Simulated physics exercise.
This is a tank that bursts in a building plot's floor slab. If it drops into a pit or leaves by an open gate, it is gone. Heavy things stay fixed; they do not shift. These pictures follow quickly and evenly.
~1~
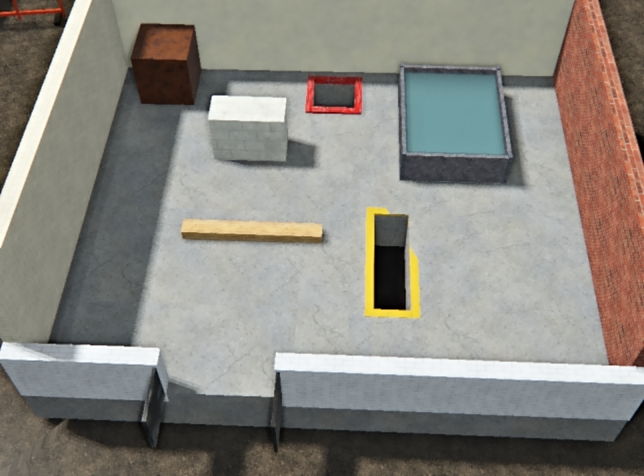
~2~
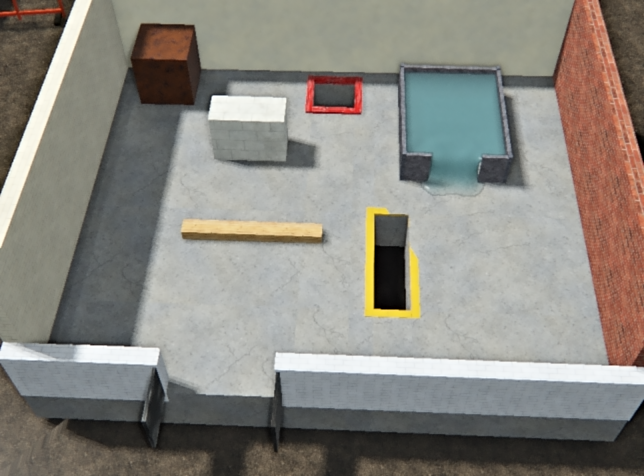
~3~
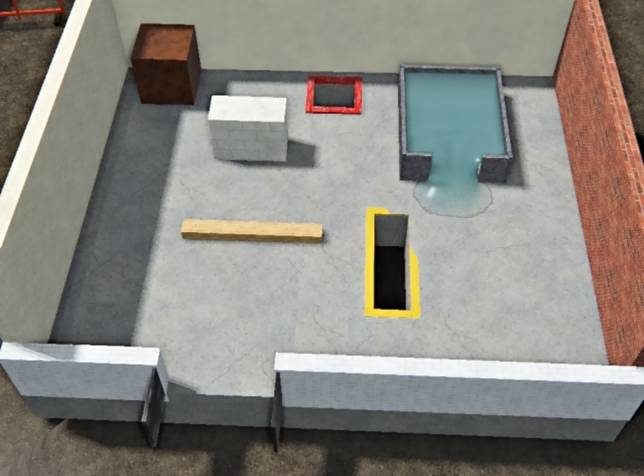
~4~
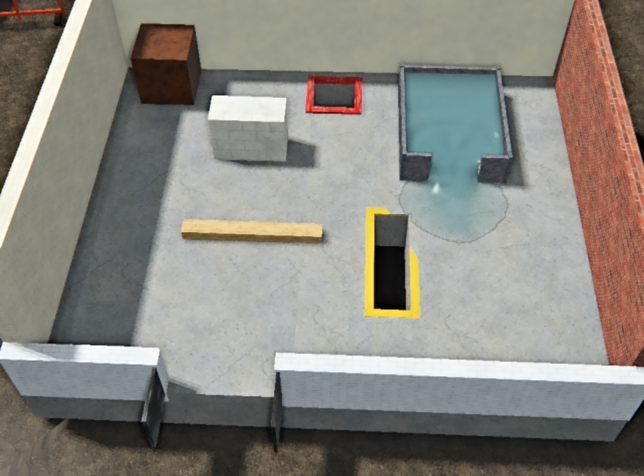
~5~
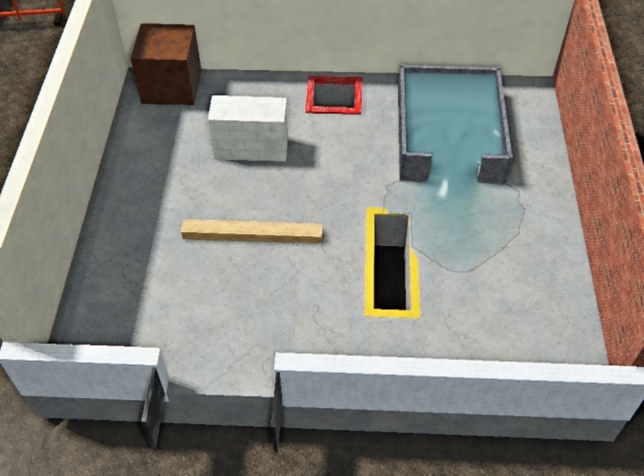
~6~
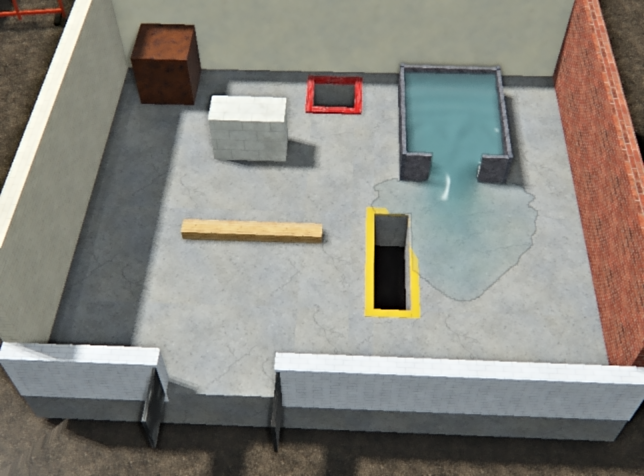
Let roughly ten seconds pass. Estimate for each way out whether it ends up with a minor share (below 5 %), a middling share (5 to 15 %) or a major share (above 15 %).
Outcome: The gate will capture a light share below five per cent; the red pit will capture a light share below five per cent; the yellow pit will capture a heavy share beyond fifteen per cent.
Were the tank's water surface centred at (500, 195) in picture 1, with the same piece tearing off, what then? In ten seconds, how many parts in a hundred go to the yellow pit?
I'd put the yellow pit at 4 % of the whole.
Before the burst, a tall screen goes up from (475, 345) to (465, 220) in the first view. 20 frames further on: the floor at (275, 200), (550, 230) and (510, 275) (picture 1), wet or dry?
Going spot by spot: High and dry, then drenched, then drenched.
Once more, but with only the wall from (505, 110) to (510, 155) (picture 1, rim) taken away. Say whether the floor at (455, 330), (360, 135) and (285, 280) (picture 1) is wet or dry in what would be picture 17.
Result, in sequence: Untouched by the flood; untouched by the flood; untouched by the flood.
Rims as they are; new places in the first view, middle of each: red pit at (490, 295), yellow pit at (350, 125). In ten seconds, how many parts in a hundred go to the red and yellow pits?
Breakdown: Red 20%, yellow 0%.
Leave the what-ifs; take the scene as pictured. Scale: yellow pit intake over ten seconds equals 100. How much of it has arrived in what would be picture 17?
Roughly 30 per cent.
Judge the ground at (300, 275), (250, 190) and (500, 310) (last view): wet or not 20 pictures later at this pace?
Taking them in the order given: Spared, then spared, then swamped.
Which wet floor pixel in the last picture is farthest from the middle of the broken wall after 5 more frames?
At about (502, 388).
A moment on, water covers 15 % of the floor; the gate 0 %, the red pit 0 %, the yellow pit 4 %.
Next, water covers 20 % of the floor; the gate 0 %, the red pit 0 %, the yellow pit 8 %.
Then, water covers 25 % of the floor; the gate 0 %, the red pit 0 %, the yellow pit 14 %.
Later, water covers 40 % of the floor; the gate 0 %, the red pit 0 %, the yellow pit 20 %.
In the end, water covers 55 % of the floor; the gate 2 %, the red pit 0 %, the yellow pit 28 %.
